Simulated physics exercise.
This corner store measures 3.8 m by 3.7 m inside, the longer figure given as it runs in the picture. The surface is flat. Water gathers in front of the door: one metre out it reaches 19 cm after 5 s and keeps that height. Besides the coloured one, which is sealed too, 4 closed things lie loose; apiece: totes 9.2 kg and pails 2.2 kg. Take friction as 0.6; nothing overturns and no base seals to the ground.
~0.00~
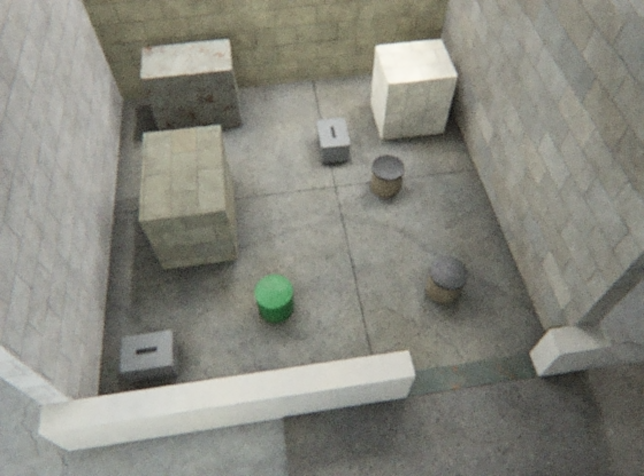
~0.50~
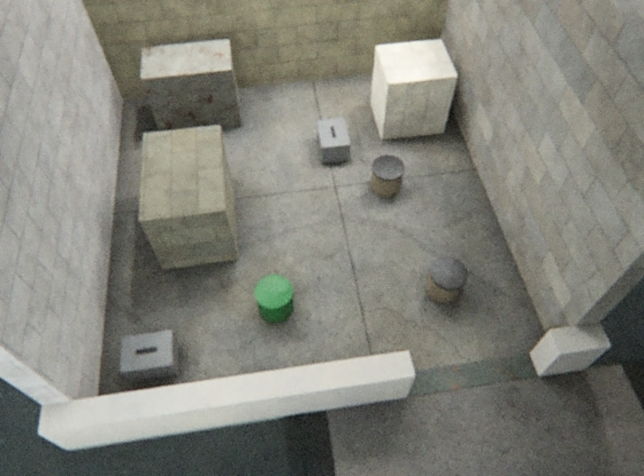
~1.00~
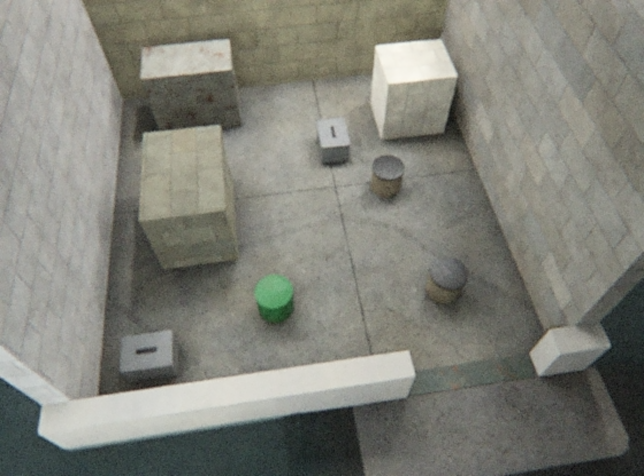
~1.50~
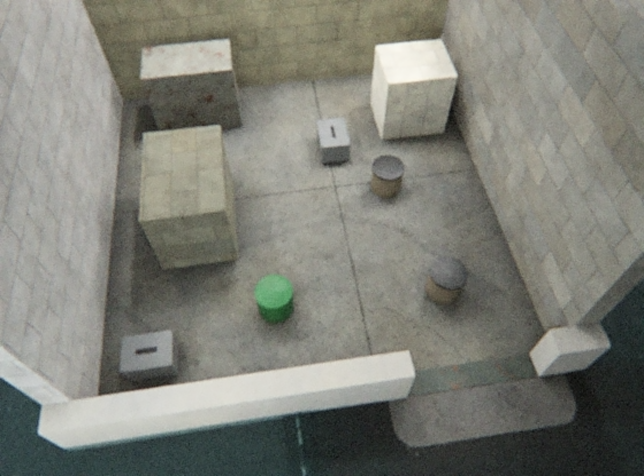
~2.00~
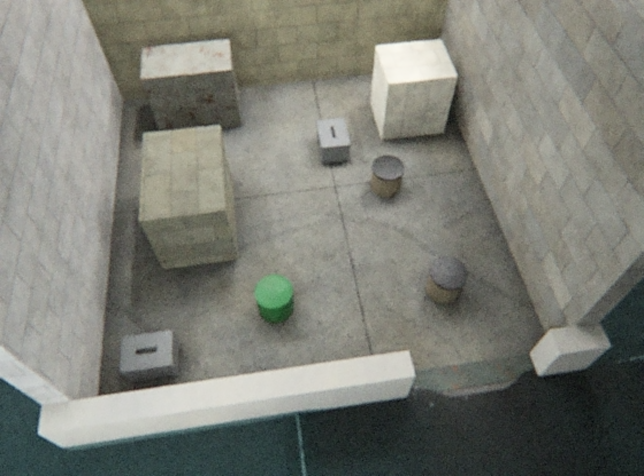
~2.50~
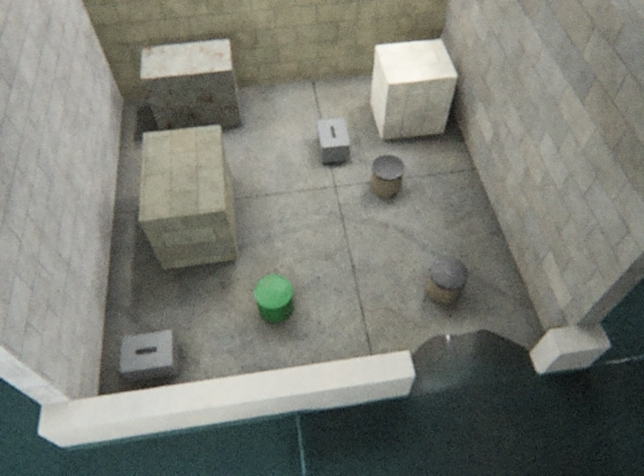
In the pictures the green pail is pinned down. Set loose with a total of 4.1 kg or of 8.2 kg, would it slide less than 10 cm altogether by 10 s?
I expect that the lower weight is enough.
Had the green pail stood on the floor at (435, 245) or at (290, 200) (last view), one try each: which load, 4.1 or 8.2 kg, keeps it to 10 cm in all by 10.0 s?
In turn: Neither holds; it takes the larger.
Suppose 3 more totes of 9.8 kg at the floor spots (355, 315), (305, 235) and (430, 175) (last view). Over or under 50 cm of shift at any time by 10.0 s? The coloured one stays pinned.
In turn: Less, short of it, past it.
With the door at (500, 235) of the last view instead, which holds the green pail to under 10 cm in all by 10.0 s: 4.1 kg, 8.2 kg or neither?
In that case only the higher weight holds it.
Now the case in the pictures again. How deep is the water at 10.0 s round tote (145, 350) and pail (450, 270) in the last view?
Roughly 1 and 10 cm.
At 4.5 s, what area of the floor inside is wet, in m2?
Some 4.0 m2.
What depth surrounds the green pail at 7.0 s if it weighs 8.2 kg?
Roughly 1 cm.
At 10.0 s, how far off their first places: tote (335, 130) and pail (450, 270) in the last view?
In that order: 120 cm, 250 cm.
After 3.5 s the green pail would be 0 cm from its start with 4.1 kg and 0 cm from its start with 8.2 kg; 0 cm of water round it then.
After 4.5 s the green pail would be 0 cm from its start with 4.1 kg and 0 cm from its start with 8.2 kg; 0 cm of water round it then.
After 7.0 s the green pail would be 0 cm from its start with 4.1 kg and 0 cm from its start with 8.2 kg; 1 cm of water round it then.
After 10.0 s the green pail would be 0 cm from its start with 4.1 kg and 0 cm from its start with 8.2 kg; 2 cm of water round it then.
